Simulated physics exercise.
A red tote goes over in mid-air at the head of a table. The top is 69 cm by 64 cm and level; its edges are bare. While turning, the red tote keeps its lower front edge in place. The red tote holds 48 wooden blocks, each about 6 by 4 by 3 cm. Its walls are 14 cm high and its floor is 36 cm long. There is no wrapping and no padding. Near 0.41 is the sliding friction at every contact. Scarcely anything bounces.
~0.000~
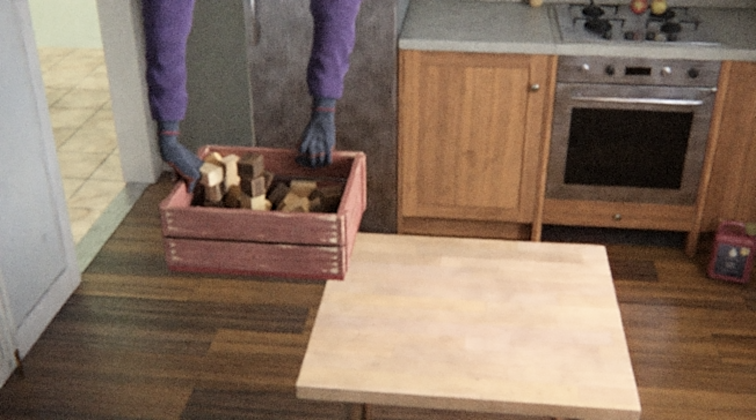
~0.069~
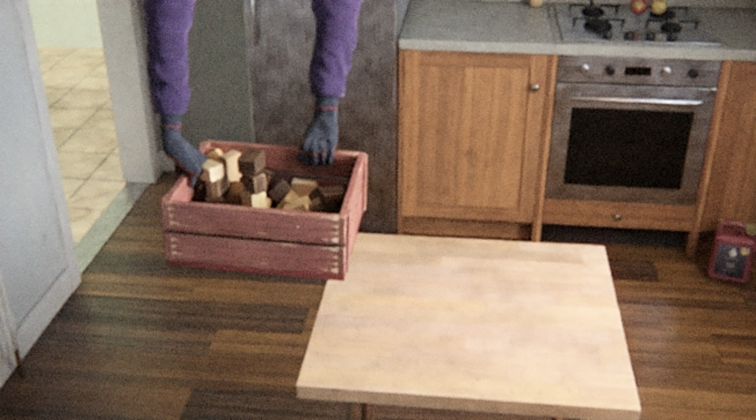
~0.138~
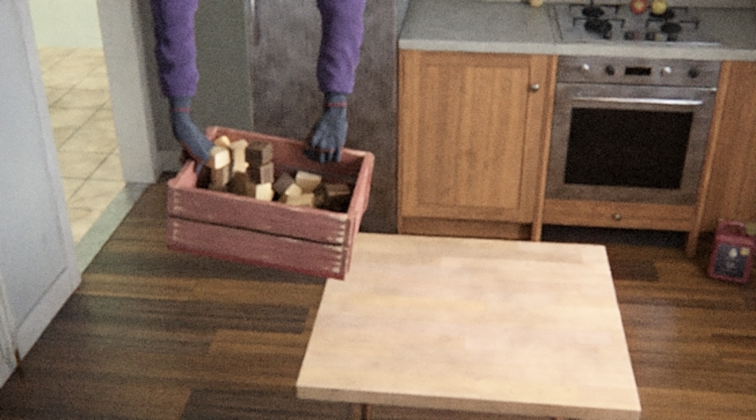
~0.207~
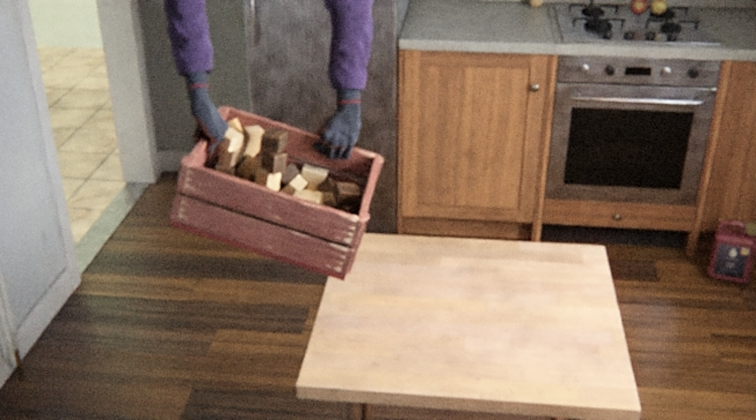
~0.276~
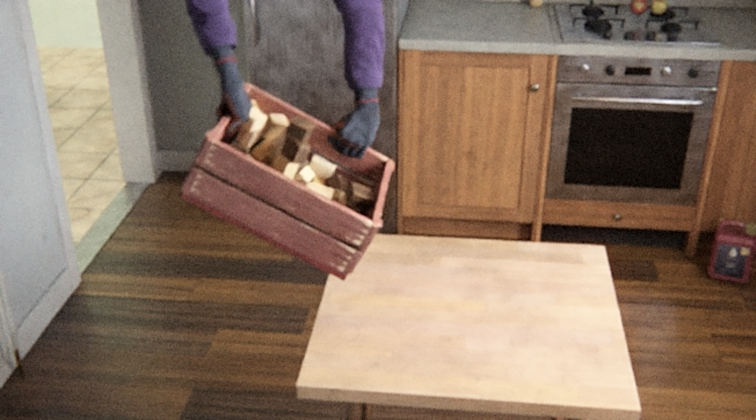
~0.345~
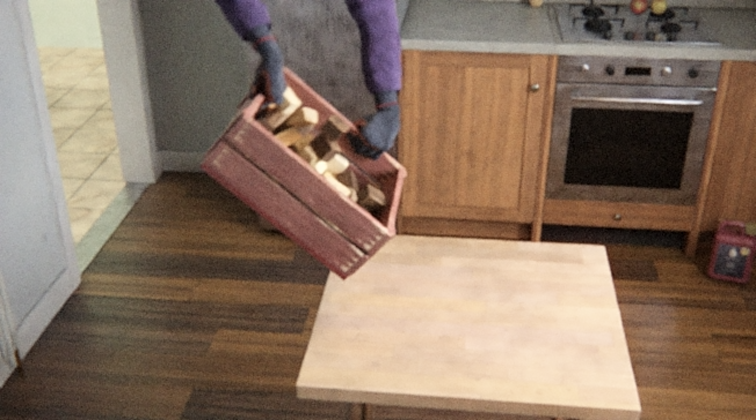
At the start, two gloved hands in purple sleeves hold a level red box of wooden blocks beside a bare, pale tabletop in a kitchen. The hands tilt it gradually, then more steeply, raising its left end while its right end angles downward, and the blocks shift inside.
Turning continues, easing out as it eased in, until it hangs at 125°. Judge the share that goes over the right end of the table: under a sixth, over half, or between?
Over the table's right end you will find fewer than a sixth of them.
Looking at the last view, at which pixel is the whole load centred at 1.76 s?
Somewhere around pixel (483, 297) in the last view.
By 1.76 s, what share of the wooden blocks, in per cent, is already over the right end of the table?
Estimate for then: Some 5 percent.
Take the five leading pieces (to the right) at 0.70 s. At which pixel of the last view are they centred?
The five leading pieces sit around (496, 269).
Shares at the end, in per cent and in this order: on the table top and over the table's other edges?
I'd put it at about 95 percent, then about 0 percent.
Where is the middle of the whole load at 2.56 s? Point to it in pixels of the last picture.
About (483, 297).
After 0.70 s, tilt 109°; 35 still in the red tote, 6 on the table top and 7 in the air.
After 1.14 s, tilt 125°; 3 still in the red tote, 43 on the table top and 2 over the right end of the table.
After 1.76 s, tilt 125°; 1 still in the red tote, 45 on the table top and 2 over the right end of the table.
Outcome (at 2.56 s), 46 on the table top and 2 over the right end of the table. Asked share, 2 of 48, 4 per cent.
